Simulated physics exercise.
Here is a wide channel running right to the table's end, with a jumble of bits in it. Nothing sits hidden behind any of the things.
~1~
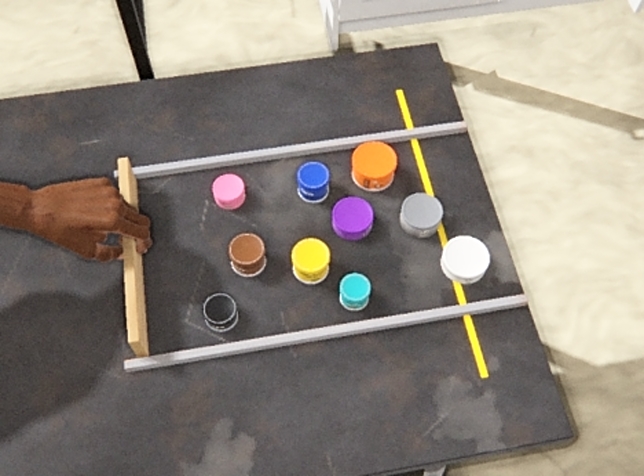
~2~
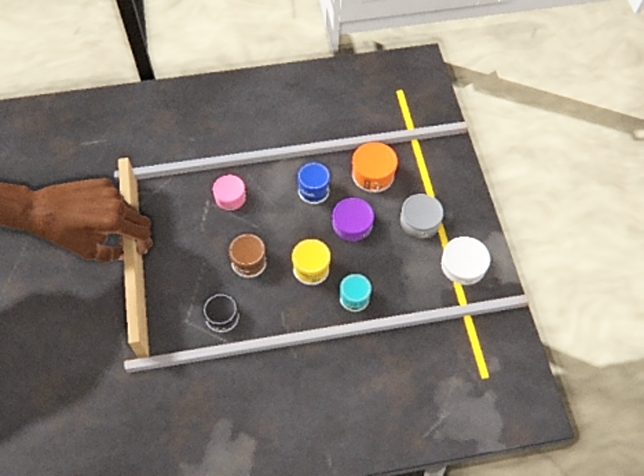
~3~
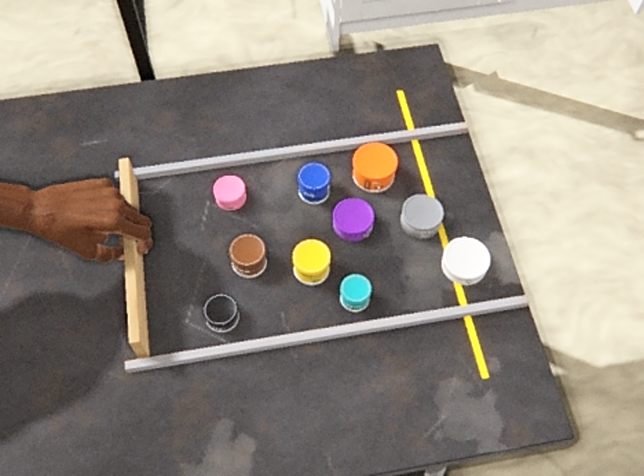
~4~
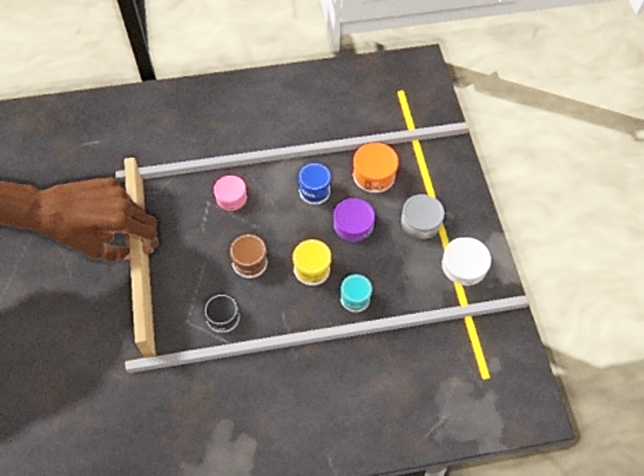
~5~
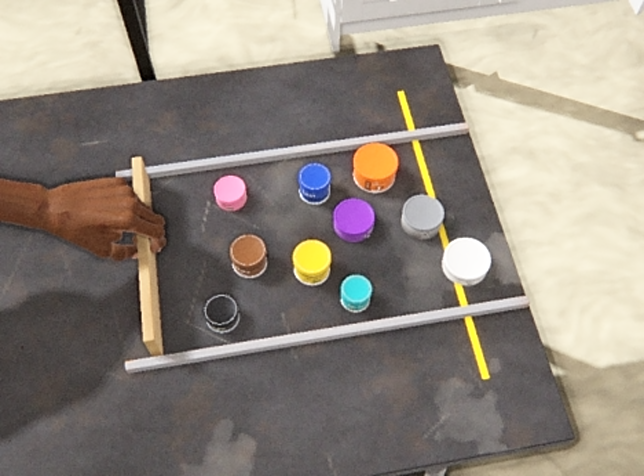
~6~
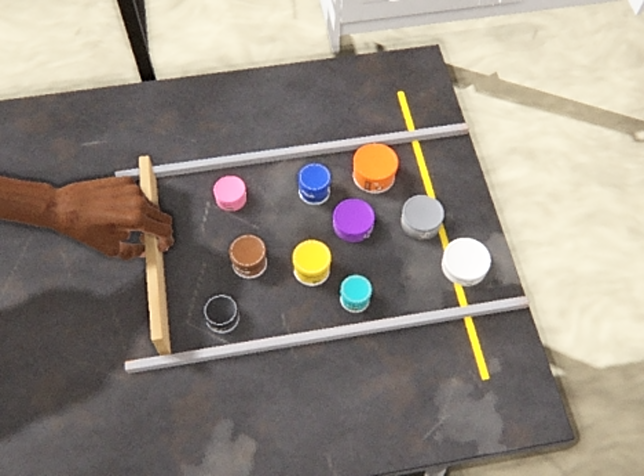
On a dark tabletop, between two pale rails, a hand held a wooden board at the left, then slid it slightly right toward a scattering of colourful tubs, which stayed where they were.
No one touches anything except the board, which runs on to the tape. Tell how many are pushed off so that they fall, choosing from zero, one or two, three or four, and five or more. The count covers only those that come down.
The count is one or two.
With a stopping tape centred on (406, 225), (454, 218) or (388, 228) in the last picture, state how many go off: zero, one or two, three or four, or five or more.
Lab note - tapes per position, in order: No fall at all; either three or four; none.
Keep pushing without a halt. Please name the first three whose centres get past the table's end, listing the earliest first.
They are the grey tub, then the white tub, then the purple tub.
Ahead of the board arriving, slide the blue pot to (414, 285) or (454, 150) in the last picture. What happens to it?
Place by place, it goes down, then goes down.
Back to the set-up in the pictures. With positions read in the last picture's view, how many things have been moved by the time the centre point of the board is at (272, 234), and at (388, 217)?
First position 4; second position 10.
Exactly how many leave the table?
Tally: 2.
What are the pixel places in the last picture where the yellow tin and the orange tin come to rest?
Roughly (489, 249) for the first and roughly (459, 145) for the second.
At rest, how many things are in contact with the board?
The figure is 3.
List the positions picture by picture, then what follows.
In the first picture, white tub (465, 260); grey tub (421, 216); orange tin (374, 167); board (133, 254); tape (437, 218).
In the second picture, grey tub (422, 217); black tin (221, 313).
In the third picture, orange tin (375, 168); purple tub (353, 220).
In the fourth picture, white tub (466, 262); turquoise pot (356, 294).
In the fifth picture, grey tub (422, 218); blue pot (315, 184).
In the sixth picture, white tub (466, 262); grey tub (422, 218); orange tin (375, 169); board (154, 252); tape (438, 220).
Soon after, none off yet; white tub at rest near (466, 262); grey tub at rest near (422, 218); orange tin at rest near (375, 169).
Then, none off yet; white tub at rest near (466, 262); grey tub at rest near (422, 218); orange tin moving near (385, 167).
Further on, none off yet; white tub moved a little near (479, 262); grey tub moved about its own width near (474, 216); orange tin moved about its own width near (436, 151).
By the end, the number that fall off is one or two; fallen, grey tub and white tub.
